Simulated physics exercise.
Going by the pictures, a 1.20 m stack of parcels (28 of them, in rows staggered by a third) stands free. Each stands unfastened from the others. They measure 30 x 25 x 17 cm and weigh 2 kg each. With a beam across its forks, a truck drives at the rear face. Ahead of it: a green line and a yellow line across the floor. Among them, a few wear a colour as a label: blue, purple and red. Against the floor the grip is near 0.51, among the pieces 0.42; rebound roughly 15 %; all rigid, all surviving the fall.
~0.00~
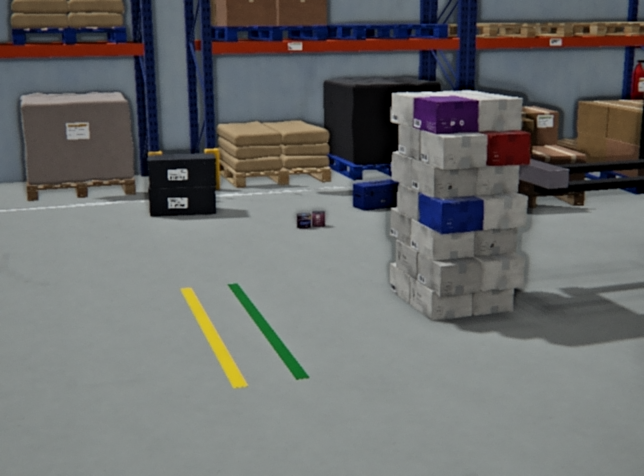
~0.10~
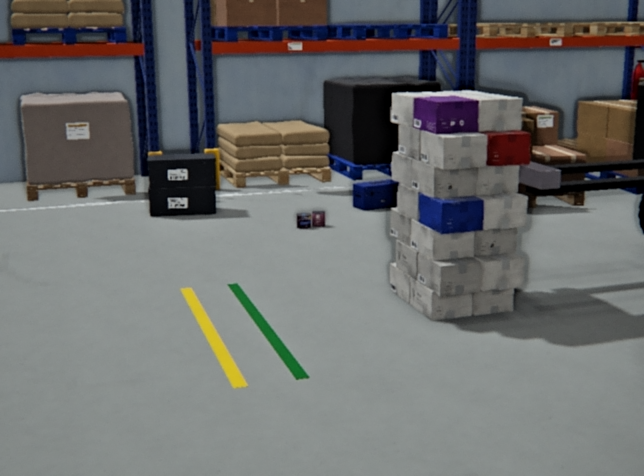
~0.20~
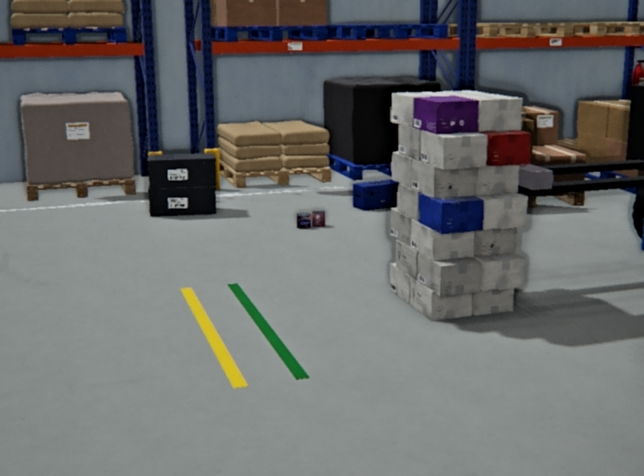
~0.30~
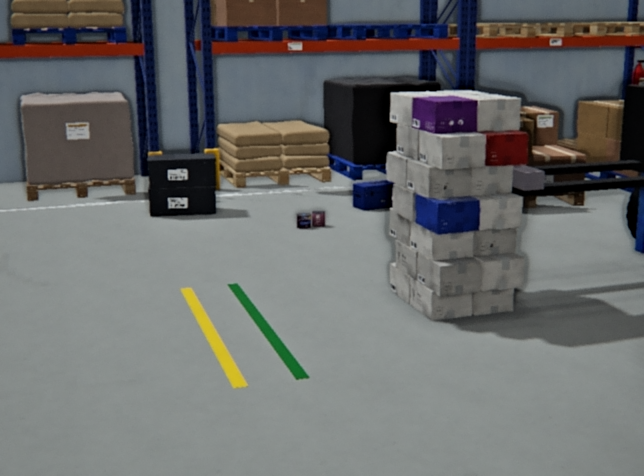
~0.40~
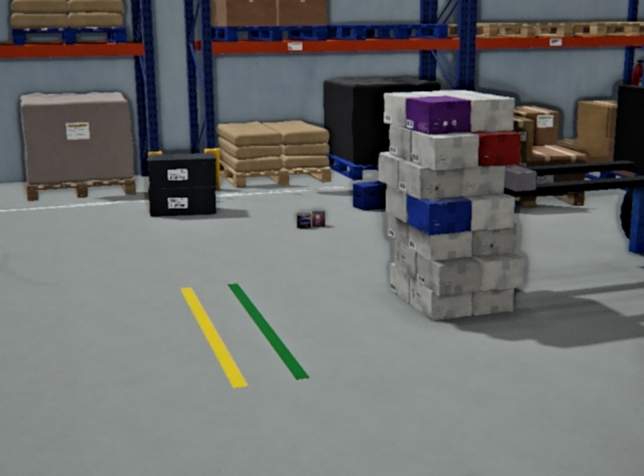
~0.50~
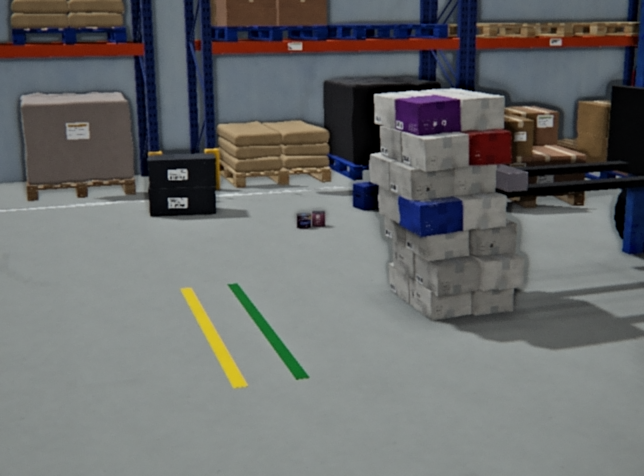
A dark beam on a vehicle at the right edge moves left toward a free-standing stack of mostly white parcels and closes the gap behind it. The upper rows, with the purple, red and blue parcels, then slide gradually left, while the bottom rows stay in place beyond the green and yellow floor lines.
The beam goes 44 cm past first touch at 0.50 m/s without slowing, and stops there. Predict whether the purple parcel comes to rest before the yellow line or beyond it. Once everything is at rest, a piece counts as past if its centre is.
It surpasses the line.
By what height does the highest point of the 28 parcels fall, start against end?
I make it close to 45 cm.
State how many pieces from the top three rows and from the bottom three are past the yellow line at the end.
From above 4, from below 0.
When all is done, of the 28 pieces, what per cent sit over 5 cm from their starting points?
It works out to 80 percent.
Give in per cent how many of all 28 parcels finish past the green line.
Result: Around 20 per cent.
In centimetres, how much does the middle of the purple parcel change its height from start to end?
Lower by close to 100 cm.
By 0.92 s, none of the 28 parcels past the yellow line, 22 disturbed; purple parcel tilted 26°, 8 cm lower; blue parcel tilted 26°, 58 mm lower.
By 1.36 s, 3 of the 28 parcels past the yellow line; purple parcel on its side; blue parcel on its side.
When it is over (2.7 s), 4 of the 28 parcels past the yellow line; purple parcel on its side; blue parcel on its side; red parcel on its side. In pixels of the last frame, middles, purple parcel near (79, 329), blue parcel near (286, 309).
